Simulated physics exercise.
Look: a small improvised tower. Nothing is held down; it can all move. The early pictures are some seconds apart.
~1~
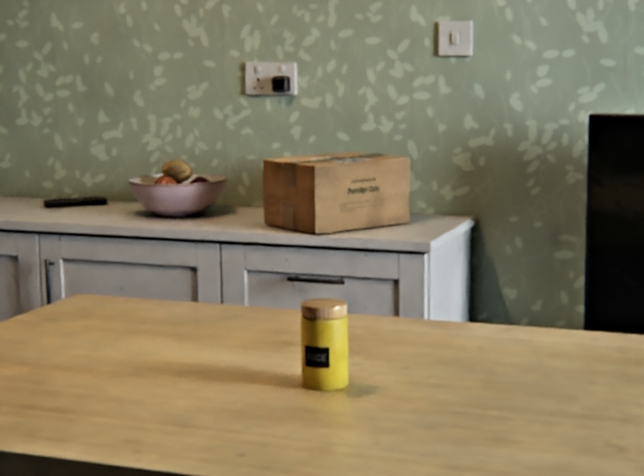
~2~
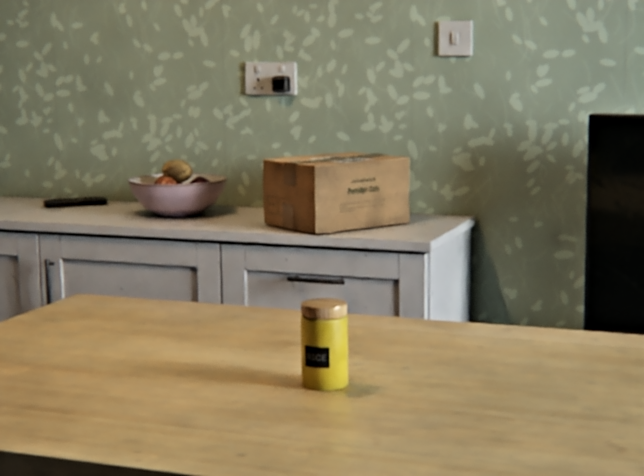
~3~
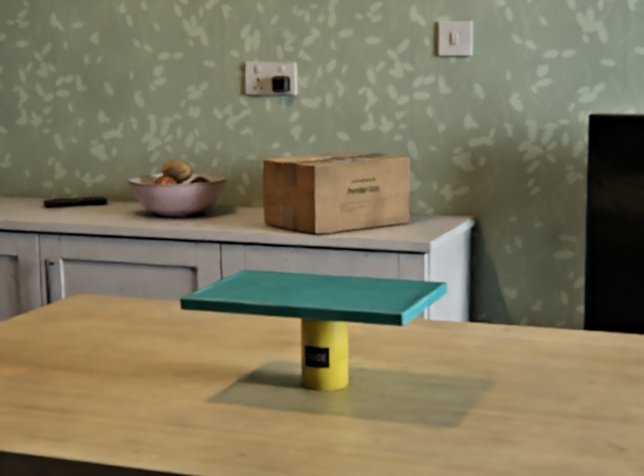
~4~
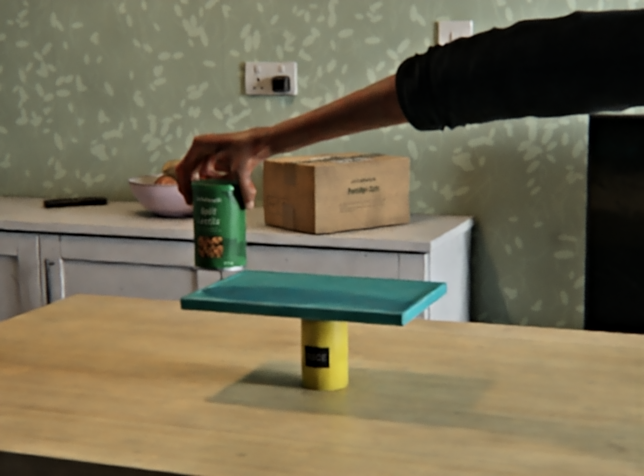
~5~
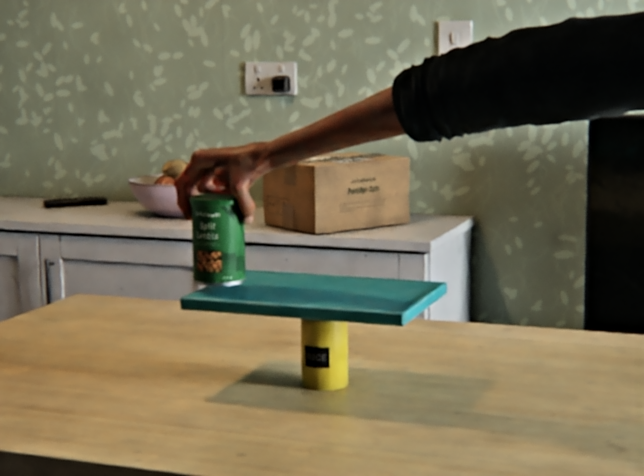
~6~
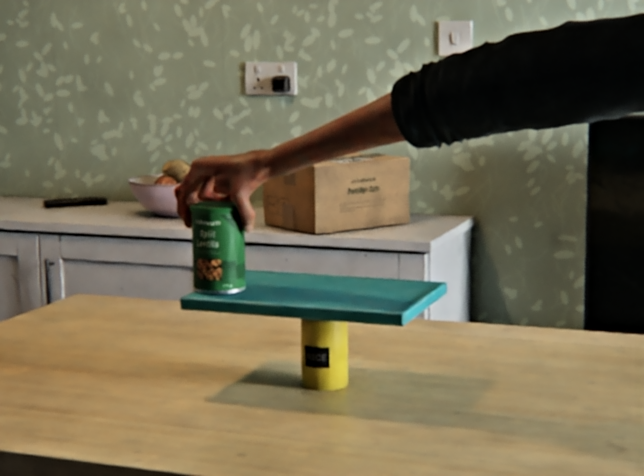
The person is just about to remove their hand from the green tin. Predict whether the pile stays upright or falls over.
I'd say it doesn't stand firm, sadly.
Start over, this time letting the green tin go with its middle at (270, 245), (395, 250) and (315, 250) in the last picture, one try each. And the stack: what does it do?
Outcomes in order: Falls, then falls, then stands.
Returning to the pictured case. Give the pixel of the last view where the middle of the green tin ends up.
Roughly at pixel (113, 354).
Then, 0.40 s after the last picture, green tin now fallen; turquoise lid tipped 59° from how it was.
Then, 0.60 s after the last picture, turquoise lid tipped 42° from how it was.
At rest, fallen, turquoise lid and green tin; yellow jar in place. Seen from the same camera at the end, green tin near (113, 354). The stack comes apart.
